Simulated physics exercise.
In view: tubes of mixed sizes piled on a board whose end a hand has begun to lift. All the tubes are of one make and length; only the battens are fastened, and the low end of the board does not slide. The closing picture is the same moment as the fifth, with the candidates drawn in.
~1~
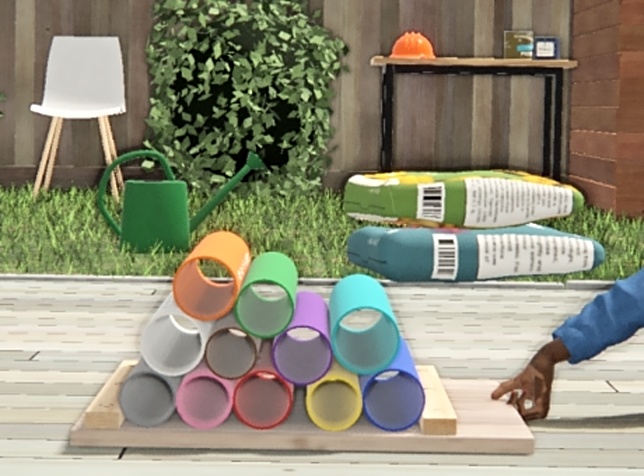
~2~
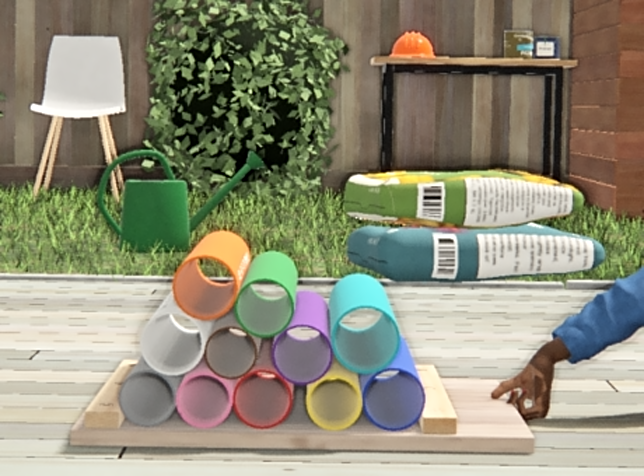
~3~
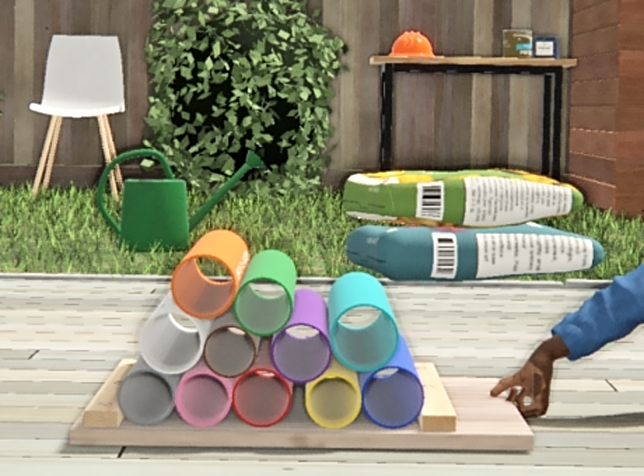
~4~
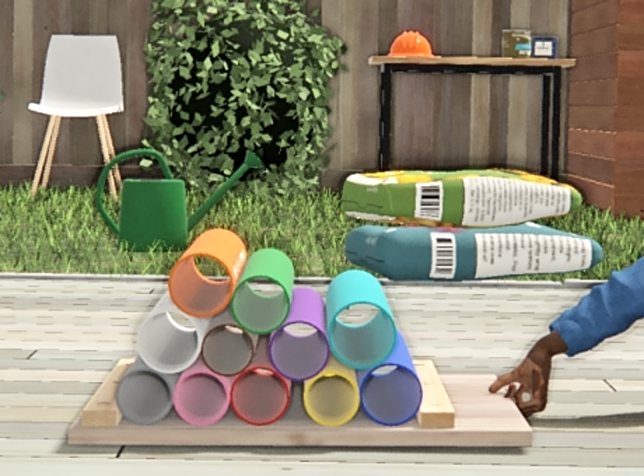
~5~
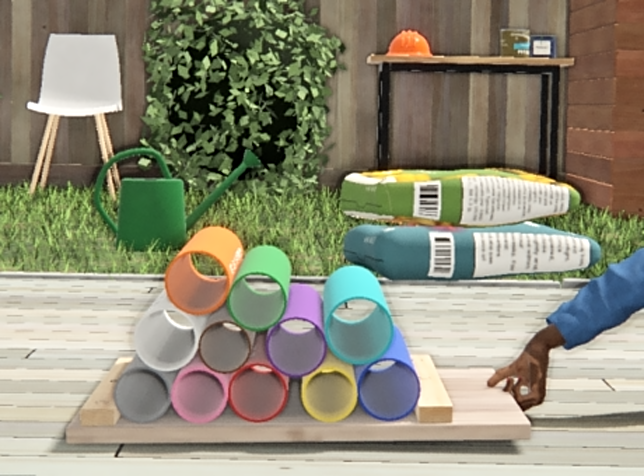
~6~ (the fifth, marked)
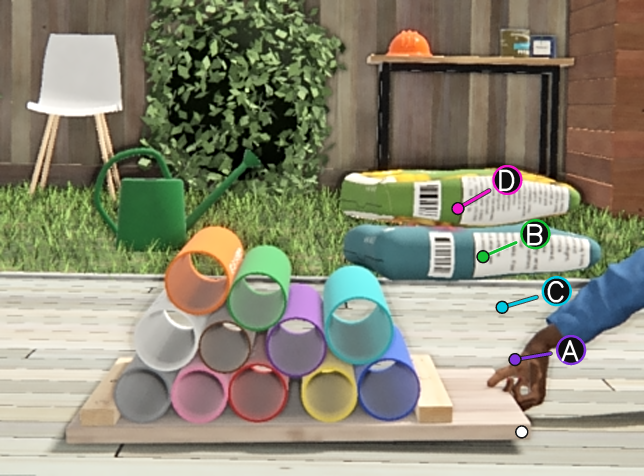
On a patio beside a grassy fence, a hand at the right gripped the end of a board stacked with colourful tubes between two wooden strips, and the board and pile barely shifted.
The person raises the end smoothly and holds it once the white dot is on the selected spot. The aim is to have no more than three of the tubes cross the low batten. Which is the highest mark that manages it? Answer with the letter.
The highest mark that will do is C.
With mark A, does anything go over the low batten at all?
At A: No.
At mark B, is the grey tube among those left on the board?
Yes, with B.
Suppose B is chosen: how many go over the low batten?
The count is six.
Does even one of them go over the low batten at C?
At C: No.
On the marked copy, A at (515, 360); B at (483, 257); C at (502, 307); D at (458, 209); the white dot at (522, 432).
Following C. Soon after the start, board at 13°.
Later, board at 18°.
In the end, board at 18°, none over the low batten.
As for the rest, A none over the low batten; B six over the low batten; D six over the low batten.
